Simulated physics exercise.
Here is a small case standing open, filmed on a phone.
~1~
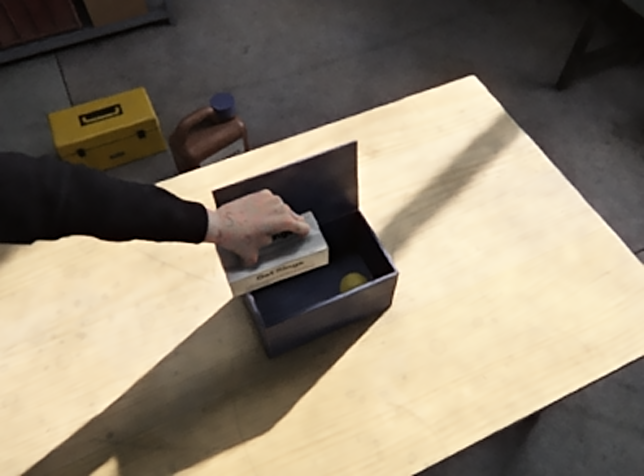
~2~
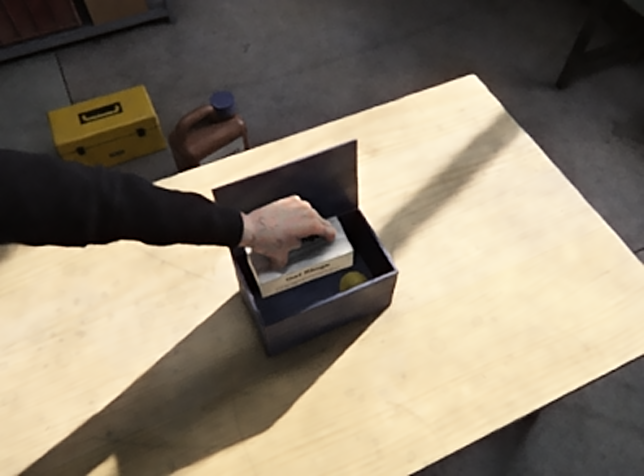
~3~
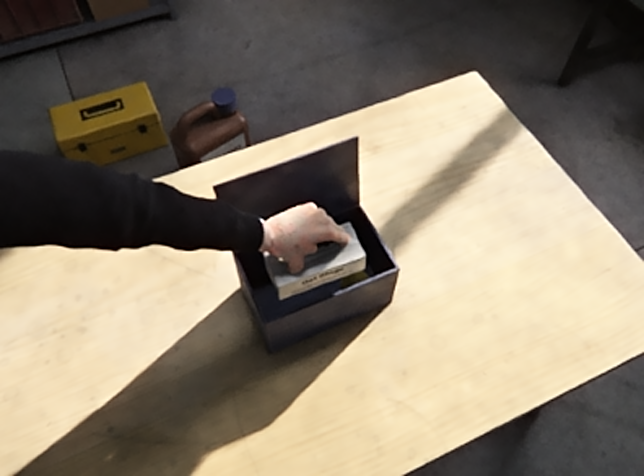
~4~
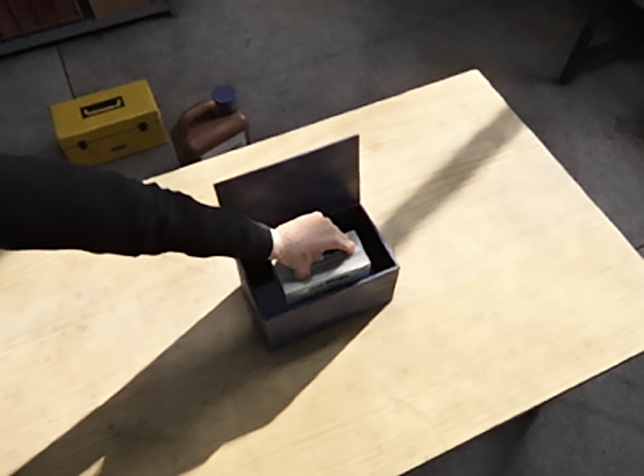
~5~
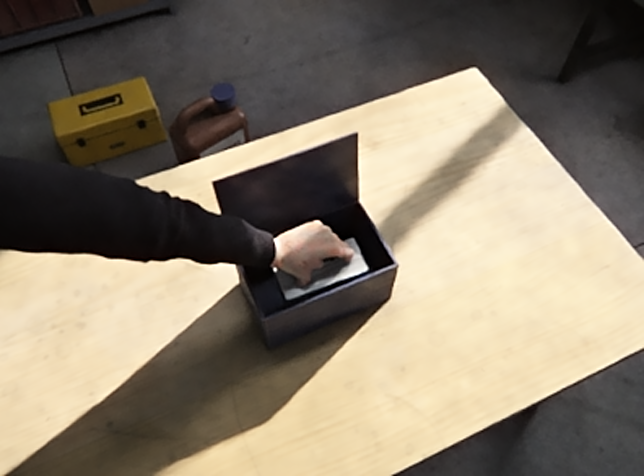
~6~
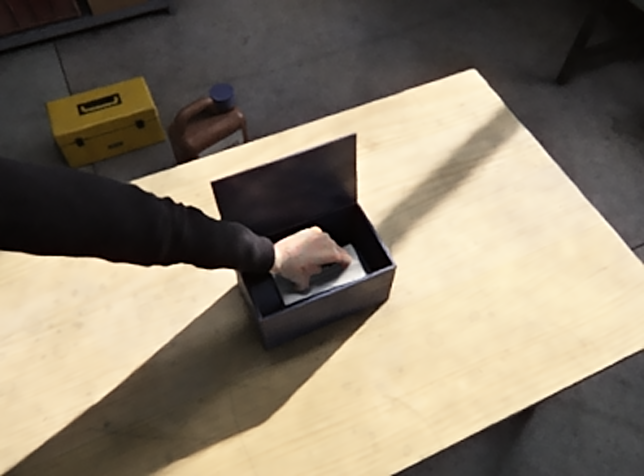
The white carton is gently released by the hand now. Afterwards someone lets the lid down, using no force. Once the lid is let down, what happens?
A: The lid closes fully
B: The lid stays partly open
The lid closes fully.
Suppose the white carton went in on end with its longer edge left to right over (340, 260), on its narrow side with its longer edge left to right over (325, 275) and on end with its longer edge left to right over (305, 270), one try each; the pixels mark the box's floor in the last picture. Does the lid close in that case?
In the first case the lid stays propped open; in the second it comes down fully; in the third it stays propped open.
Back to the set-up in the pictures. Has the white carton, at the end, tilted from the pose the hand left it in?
Well, the white carton ends up skewed.
Then, 1.10 s on from there, lid starting down; white carton turned 27° from how it was put near (331, 282); yellow lemon shifted a little.
Then, 1.60 s on from there, lid 57° above the rim; white carton turned 27° from how it was put near (332, 282); yellow lemon shifted a little.
Then, 1.90 s on from there, lid 14° above the rim; white carton turned 27° from how it was put near (332, 282); yellow lemon shifted a little.
In the end, lid shut; moved from the start, white carton; yellow lemon unmoved. At the end, from the last picture's camera, white carton near (334, 281).
